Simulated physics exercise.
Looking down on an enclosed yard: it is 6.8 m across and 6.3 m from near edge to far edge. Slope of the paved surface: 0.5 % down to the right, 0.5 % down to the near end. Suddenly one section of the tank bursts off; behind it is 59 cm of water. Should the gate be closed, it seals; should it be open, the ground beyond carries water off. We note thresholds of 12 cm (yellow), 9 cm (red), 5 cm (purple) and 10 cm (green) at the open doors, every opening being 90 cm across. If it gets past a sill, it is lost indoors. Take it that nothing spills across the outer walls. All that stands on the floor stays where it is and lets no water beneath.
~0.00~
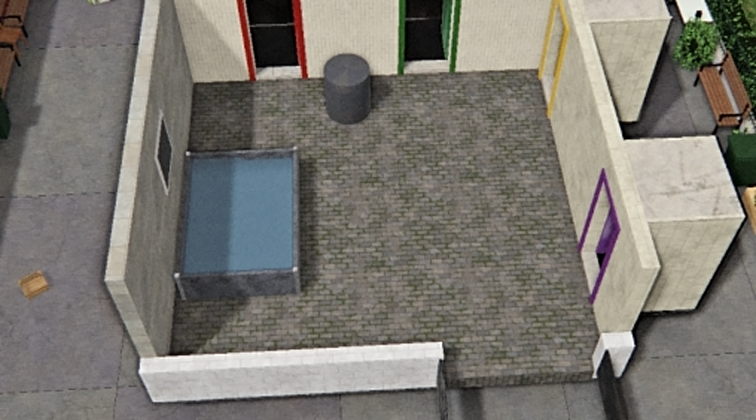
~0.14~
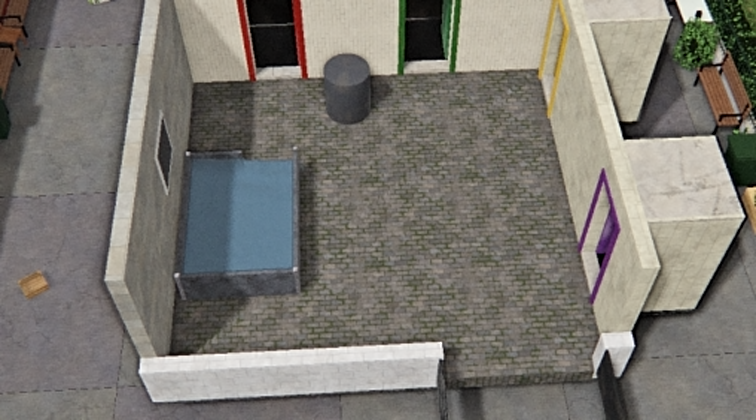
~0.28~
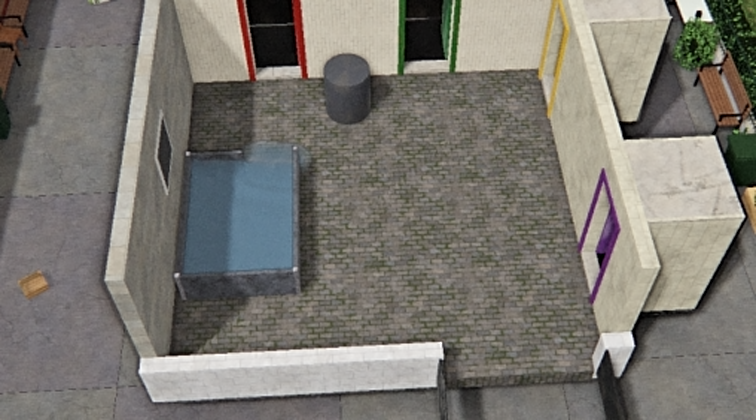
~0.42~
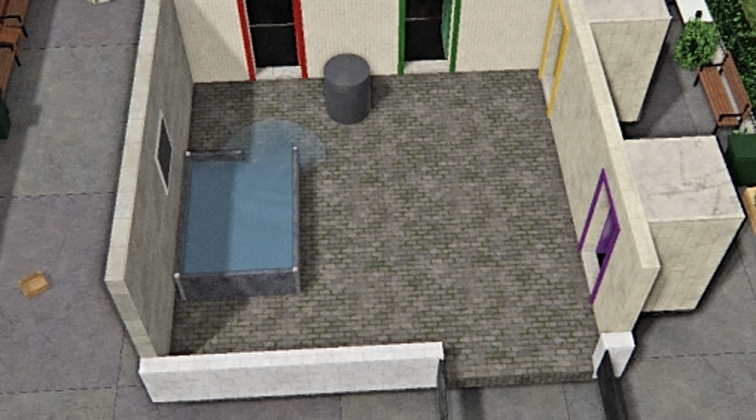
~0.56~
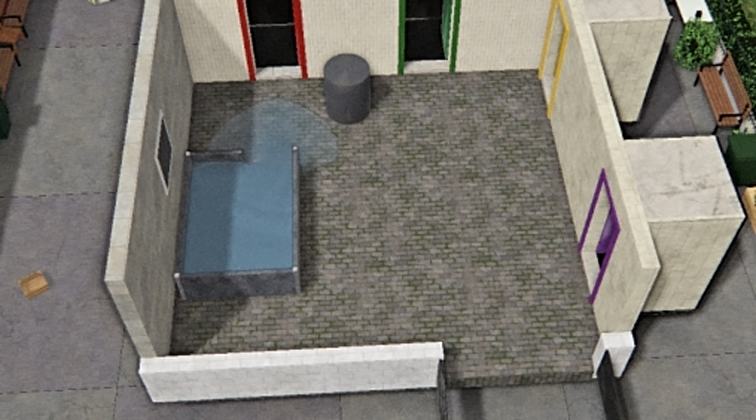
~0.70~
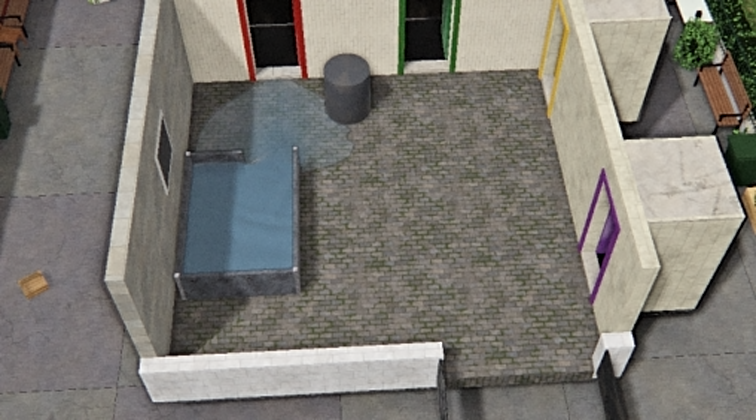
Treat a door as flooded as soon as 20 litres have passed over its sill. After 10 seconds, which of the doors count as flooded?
Yellow door: Not flooded; red door: Flooded; purple door: Not flooded; green door: Not flooded.
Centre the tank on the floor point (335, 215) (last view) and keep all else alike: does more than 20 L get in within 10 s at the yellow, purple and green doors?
Yellow: Too much; purple: Within limit; green: Too much.
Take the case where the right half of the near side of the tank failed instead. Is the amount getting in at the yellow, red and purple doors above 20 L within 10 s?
Outcomes - yellow: Not exceeded, red: Not exceeded, purple: Exceeded.
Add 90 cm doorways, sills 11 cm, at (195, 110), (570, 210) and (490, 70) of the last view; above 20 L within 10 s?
Check each in turn: The first succeeds, the second fails, the third fails.
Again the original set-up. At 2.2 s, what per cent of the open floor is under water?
25 %.
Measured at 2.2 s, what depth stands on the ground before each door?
Depths in centimetres - yellow: 0, red: 29, purple: 0, green: 2.
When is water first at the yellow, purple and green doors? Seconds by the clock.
The yellow door is reached at 3.2 s, purple at 6.0 s, green at 1.8 s.
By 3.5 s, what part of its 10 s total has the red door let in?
It comes to about 60 per cent.
After 1.4 s water covers 15 % of the floor and is deepest (32 cm) near (276, 166); yellow door not reached, red door 17 cm at the sill, 41 L in, purple door not reached, green door not reached.
After 2.2 s water covers 25 % of the floor and is deepest (32 cm) near (314, 79); yellow door not reached, red door 29 cm at the sill, 131 L in, purple door not reached, green door 2 cm at the sill, 0 L in.
After 3.5 s water covers 40 % of the floor and is deepest (24 cm) near (314, 79); yellow door 7 cm at the sill, 0 L in, red door 22 cm at the sill, 249 L in, purple door not reached, green door 5 cm at the sill, 0 L in.
After 6.0 s water covers 50 % of the floor and is deepest (18 cm) near (287, 80); yellow door 10 cm at the sill, 3 L in, red door 18 cm at the sill, 349 L in, purple door 2 cm at the sill, 0 L in, green door 4 cm at the sill, 0 L in.
After 10.0 s water covers 75 % of the floor and is deepest (13 cm) near (197, 169); yellow door 7 cm at the sill, 3 L in, red door 12 cm at the sill, 416 L in, purple door 4 cm at the sill, 0 L in, green door 3 cm at the sill, 0 L in.
